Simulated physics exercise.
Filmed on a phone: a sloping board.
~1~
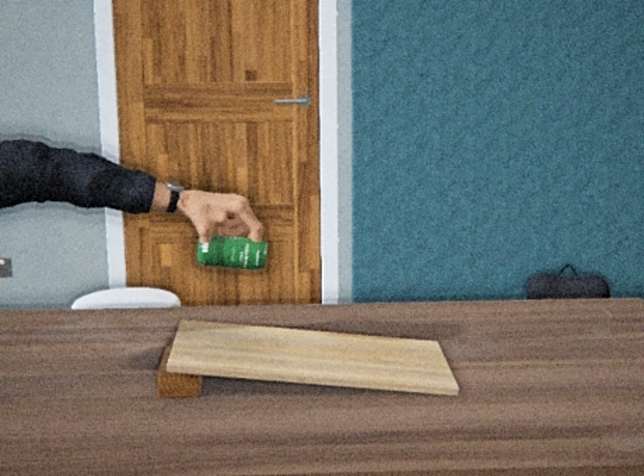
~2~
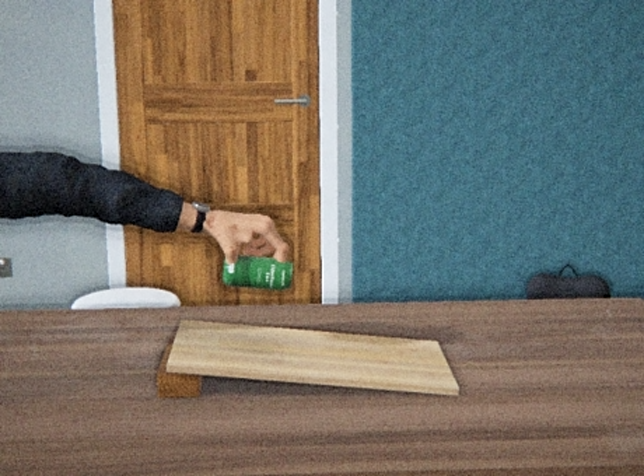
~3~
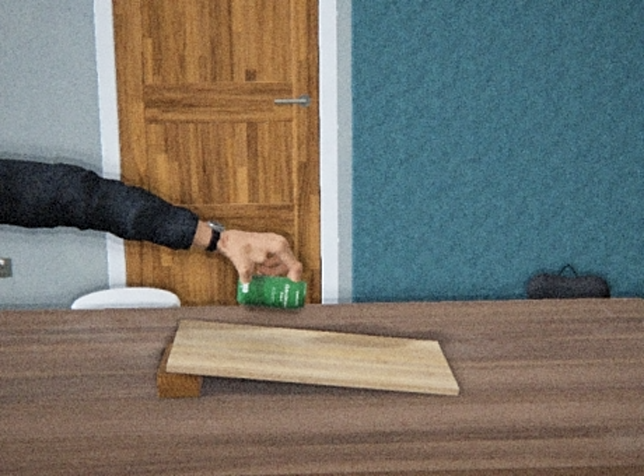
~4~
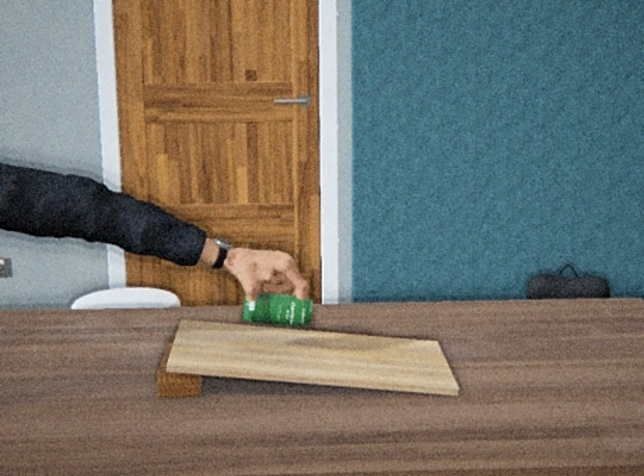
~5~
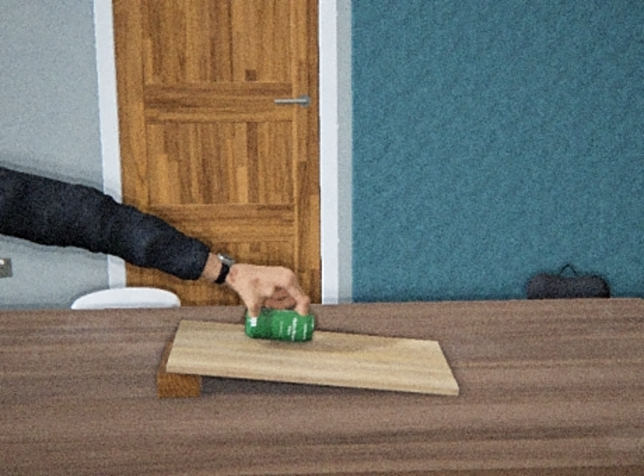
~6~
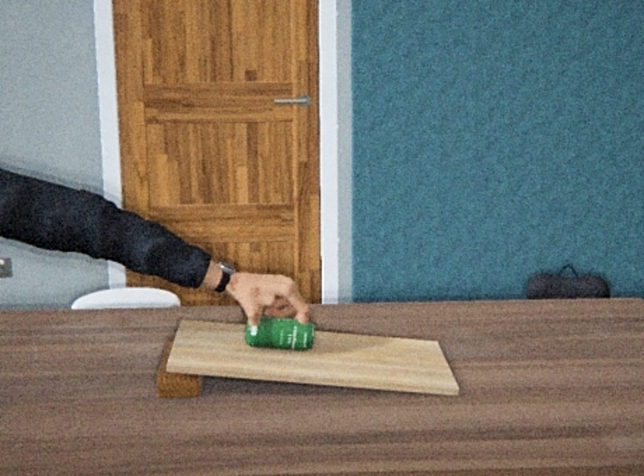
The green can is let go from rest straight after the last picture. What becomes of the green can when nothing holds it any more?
It will not go anywhere.
Then, 0.20 s later than the last frame, all is still.
Then, 0.50 s later than the last frame, green can resting near (280, 334).
When it is over, it is as before. End places, in pixels of the last picture, green can near (280, 334). The green can keeps its place.
